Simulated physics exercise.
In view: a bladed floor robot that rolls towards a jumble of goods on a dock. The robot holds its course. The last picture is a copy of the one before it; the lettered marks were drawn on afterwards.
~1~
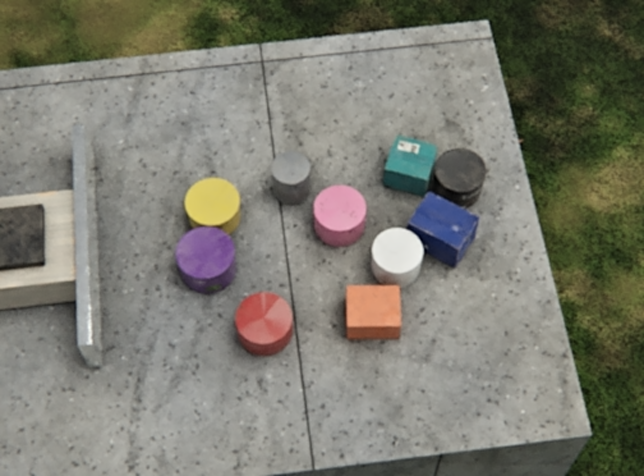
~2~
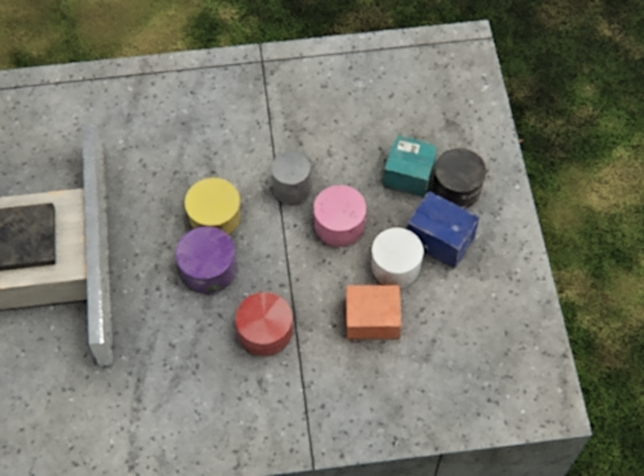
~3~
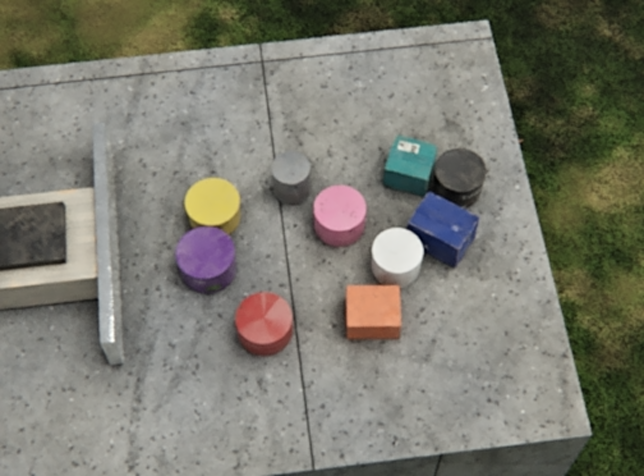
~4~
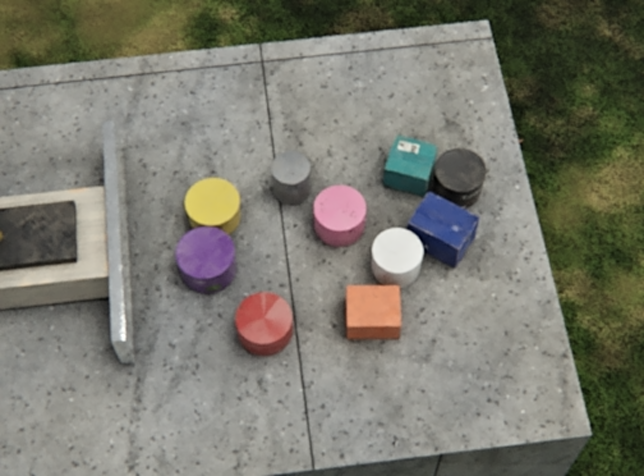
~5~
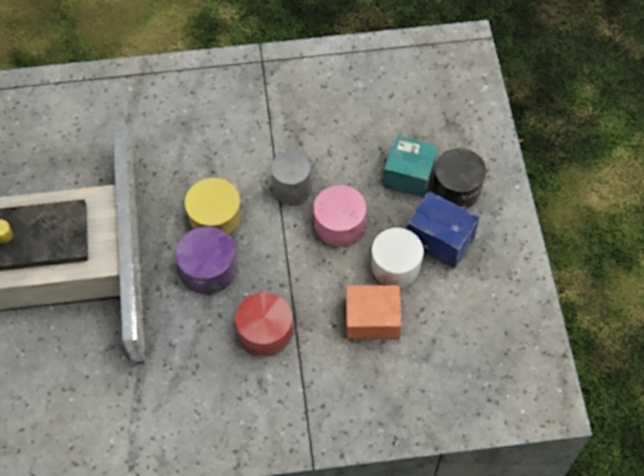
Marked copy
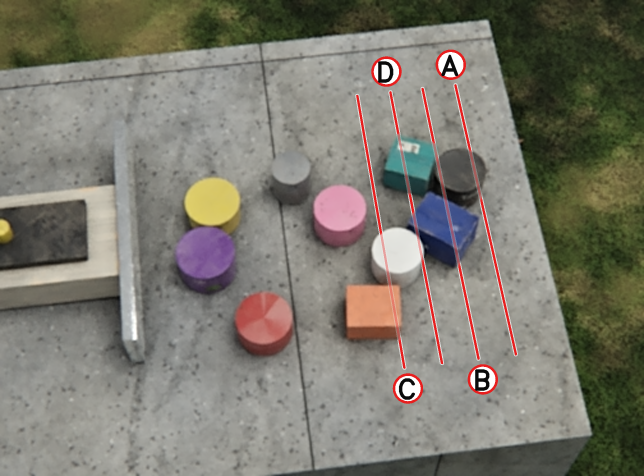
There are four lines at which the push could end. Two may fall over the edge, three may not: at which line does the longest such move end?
Line B.
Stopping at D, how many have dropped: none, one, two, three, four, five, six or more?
By then, none.
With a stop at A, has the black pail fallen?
By then, yes.
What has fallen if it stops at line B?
The black pail.
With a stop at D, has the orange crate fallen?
By then, no.
On the marked copy, A at (484, 211); B at (449, 215); C at (379, 223); D at (415, 219).
Following B. Soon after the start, robot (165, 220); red canister (288, 321); grey canister (307, 172).
Later, robot (281, 207); black pail (474, 177); blue box (473, 234).
In the end, robot (372, 196); black pail over the edge; orange crate (551, 301); one fallen.
As for the rest, A drops five; C is within the limit but short; D is within the limit but short.
